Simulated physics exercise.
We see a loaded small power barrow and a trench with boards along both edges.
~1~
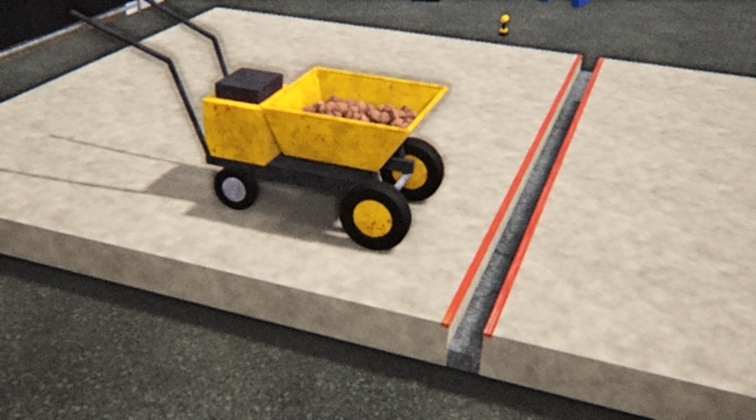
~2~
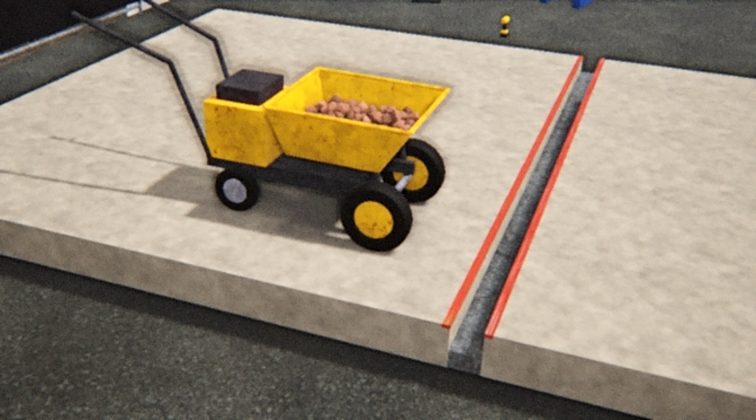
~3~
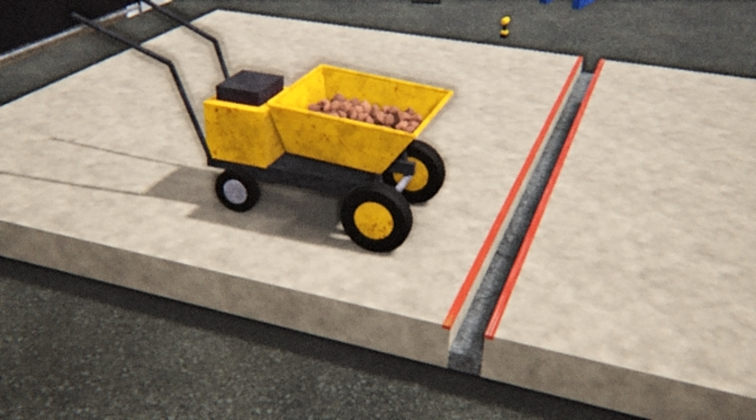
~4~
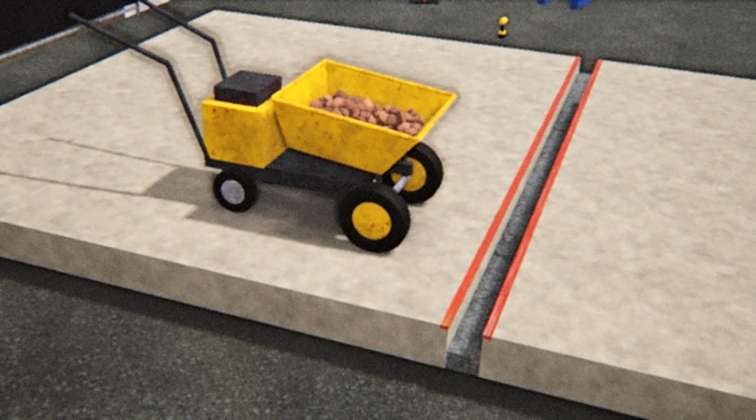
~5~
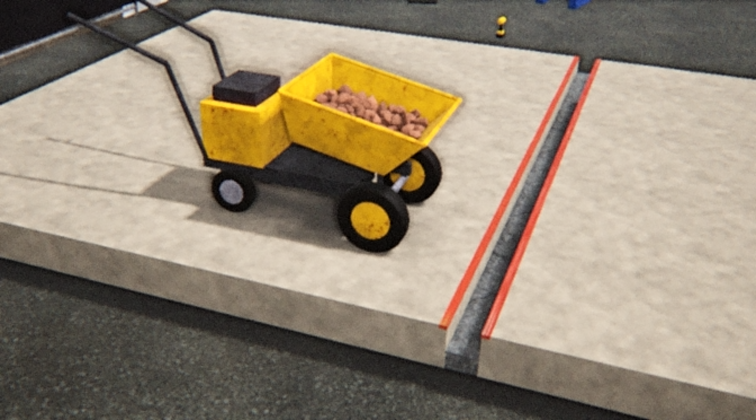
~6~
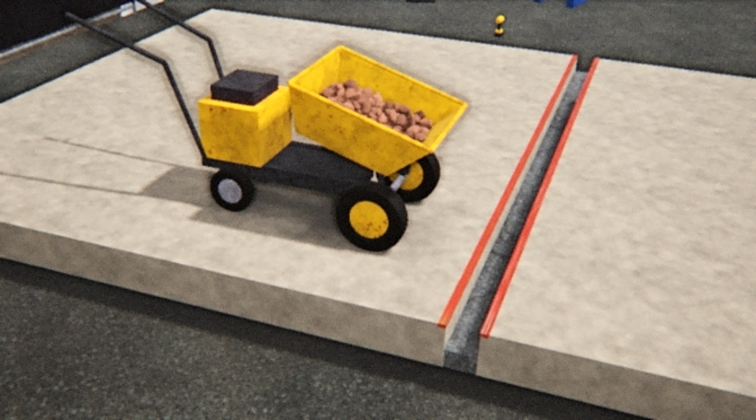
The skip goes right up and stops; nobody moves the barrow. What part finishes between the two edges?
Between the edges lies over half of the load.
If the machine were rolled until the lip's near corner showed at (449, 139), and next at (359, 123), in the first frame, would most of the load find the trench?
First less than half, then the smaller part.
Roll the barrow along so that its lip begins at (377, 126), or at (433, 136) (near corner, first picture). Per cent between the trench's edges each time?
The first gives 40 %, the second 20 %.
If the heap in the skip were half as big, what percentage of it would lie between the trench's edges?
About 90 per cent.
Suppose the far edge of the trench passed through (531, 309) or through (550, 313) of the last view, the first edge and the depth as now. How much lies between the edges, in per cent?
Near 100 % and 100 %.
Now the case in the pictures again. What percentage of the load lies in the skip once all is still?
It comes to 10 per cent or so.
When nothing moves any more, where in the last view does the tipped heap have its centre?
Around (503, 246).
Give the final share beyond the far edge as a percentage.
Roughly 20 in a hundred.
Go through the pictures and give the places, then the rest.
The first frame shows lip of the skip at (407, 132), level; top of the load at (348, 115), lumps of rubble; first edge of the trench at (461, 292); far edge at (502, 301), the trench under half as wide as the skip, and about as deep as wide.
The second frame shows lip of the skip at (410, 133), level; top of the load at (349, 116).
The third frame shows lip of the skip at (414, 136), tipped barely; top of the load at (342, 116).
The fourth frame shows lip of the skip at (418, 140), tipped a little; top of the load at (344, 113).
The fifth frame shows lip of the skip at (424, 145), tipped a little; top of the load at (340, 111).
The sixth frame shows lip of the skip at (431, 151), tipped clearly; top of the load at (339, 101); first edge of the trench at (457, 292); far edge at (498, 301).
Soon, skip tipped steeply; all in the skip.
A while on, skip tipped right over; most in the skip; a stray few short of the trench; a small part in or heaped over the trench; a stray few beyond it.
Towards the end, skip tipped right over; about a quarter in the skip; a stray few short of the trench; about two thirds in or heaped over the trench; about a quarter beyond it.
Finally, skip tipped right over; a small part in the skip; a stray few short of the trench; about two thirds in or heaped over the trench; about a quarter beyond it.
